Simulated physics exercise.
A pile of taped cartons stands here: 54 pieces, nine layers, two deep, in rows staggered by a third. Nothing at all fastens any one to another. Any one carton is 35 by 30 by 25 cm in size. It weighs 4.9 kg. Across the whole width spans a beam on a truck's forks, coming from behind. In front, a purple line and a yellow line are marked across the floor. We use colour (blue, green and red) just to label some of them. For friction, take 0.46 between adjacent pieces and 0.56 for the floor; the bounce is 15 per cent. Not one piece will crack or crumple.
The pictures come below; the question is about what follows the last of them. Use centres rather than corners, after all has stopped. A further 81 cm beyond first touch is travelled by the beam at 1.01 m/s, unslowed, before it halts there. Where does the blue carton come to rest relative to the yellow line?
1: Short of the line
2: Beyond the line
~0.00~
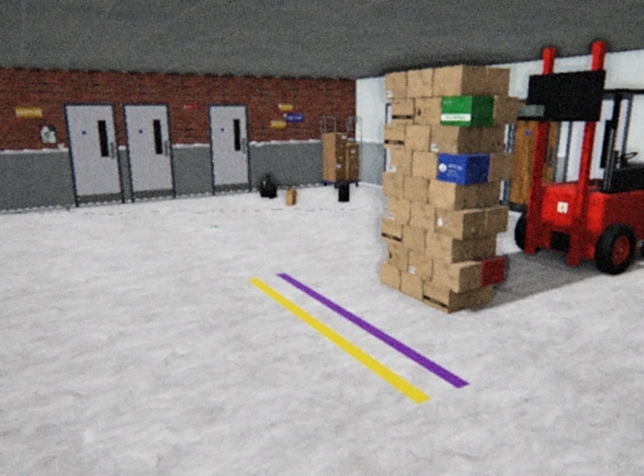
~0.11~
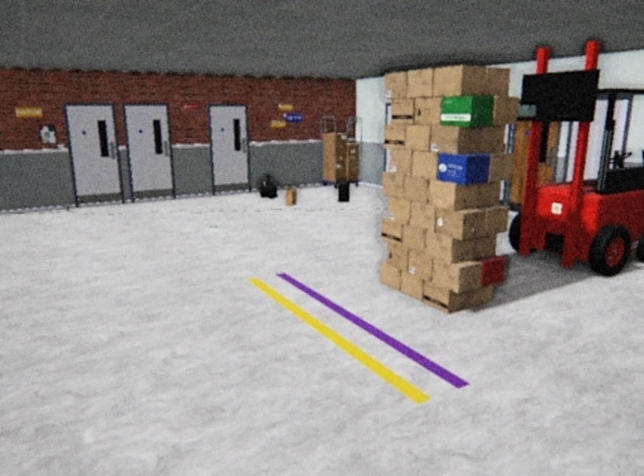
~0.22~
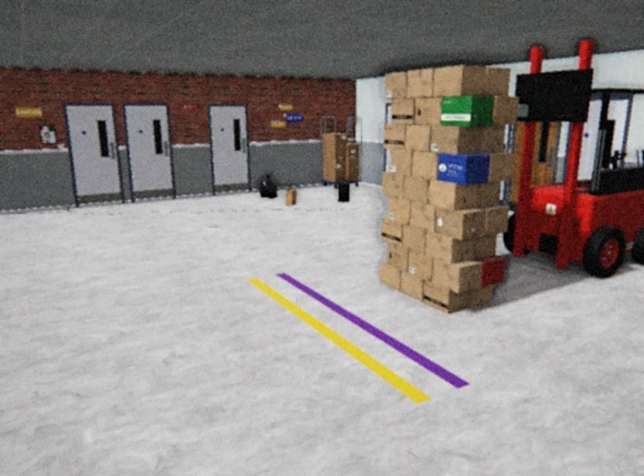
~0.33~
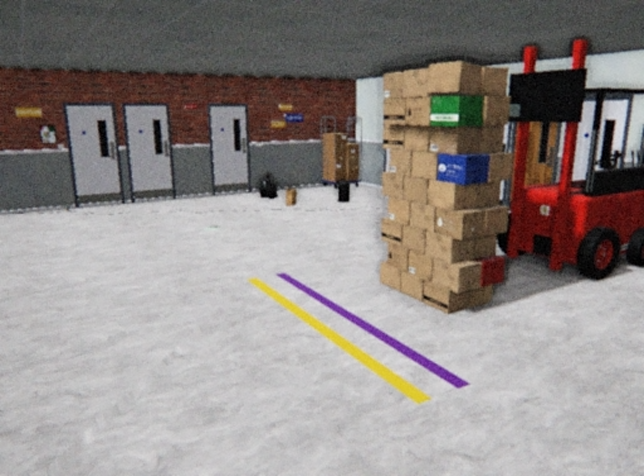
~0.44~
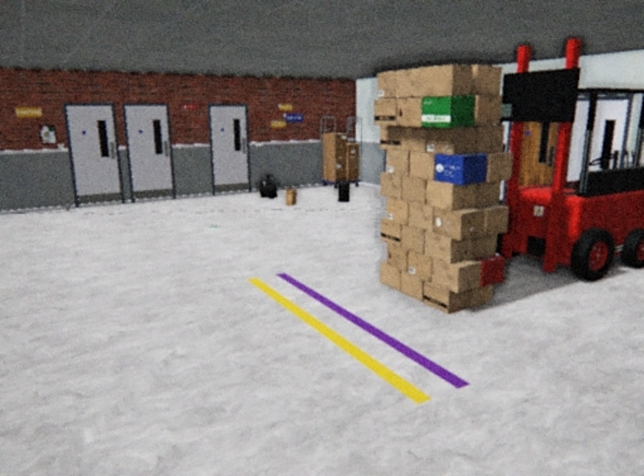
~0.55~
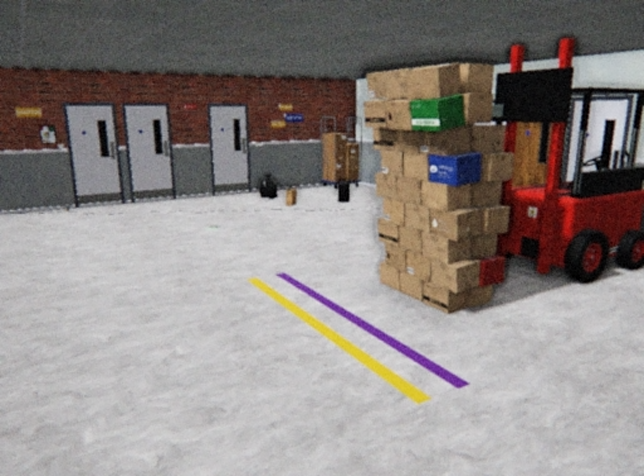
The answer is 2.
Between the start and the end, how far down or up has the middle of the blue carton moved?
Net change: Some 125 cm lower.
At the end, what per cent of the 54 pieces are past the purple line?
Roughly 40 % of them end up there.
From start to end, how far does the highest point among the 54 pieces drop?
I'd put it at around 50 cm.
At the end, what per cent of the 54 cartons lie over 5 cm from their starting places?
It works out to 60 percent.
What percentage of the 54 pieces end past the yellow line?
Something near 30 percent.
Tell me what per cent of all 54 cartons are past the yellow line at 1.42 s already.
15 per cent.
After 0.74 s, none of the 54 cartons past the yellow line, 33 disturbed; blue carton leaning 11°; green carton leaning 23°.
After 1.08 s, none of the 54 cartons past the yellow line, 33 disturbed; blue carton leaning 27°, 8 cm lower; green carton on its side.
After 1.42 s, 9 of the 54 cartons past the yellow line; blue carton leaning 60°, 61 cm lower; green carton upside down.
After 1.84 s, 17 of the 54 cartons past the yellow line; blue carton leaning 17°, 1.10 m lower; green carton upside down.
At rest (3.2 s), 17 of the 54 cartons past the yellow line; blue carton 1.24 m lower; green carton upside down; red carton unmoved. As the last picture would show them, middles, blue carton near (290, 355), green carton near (247, 353).
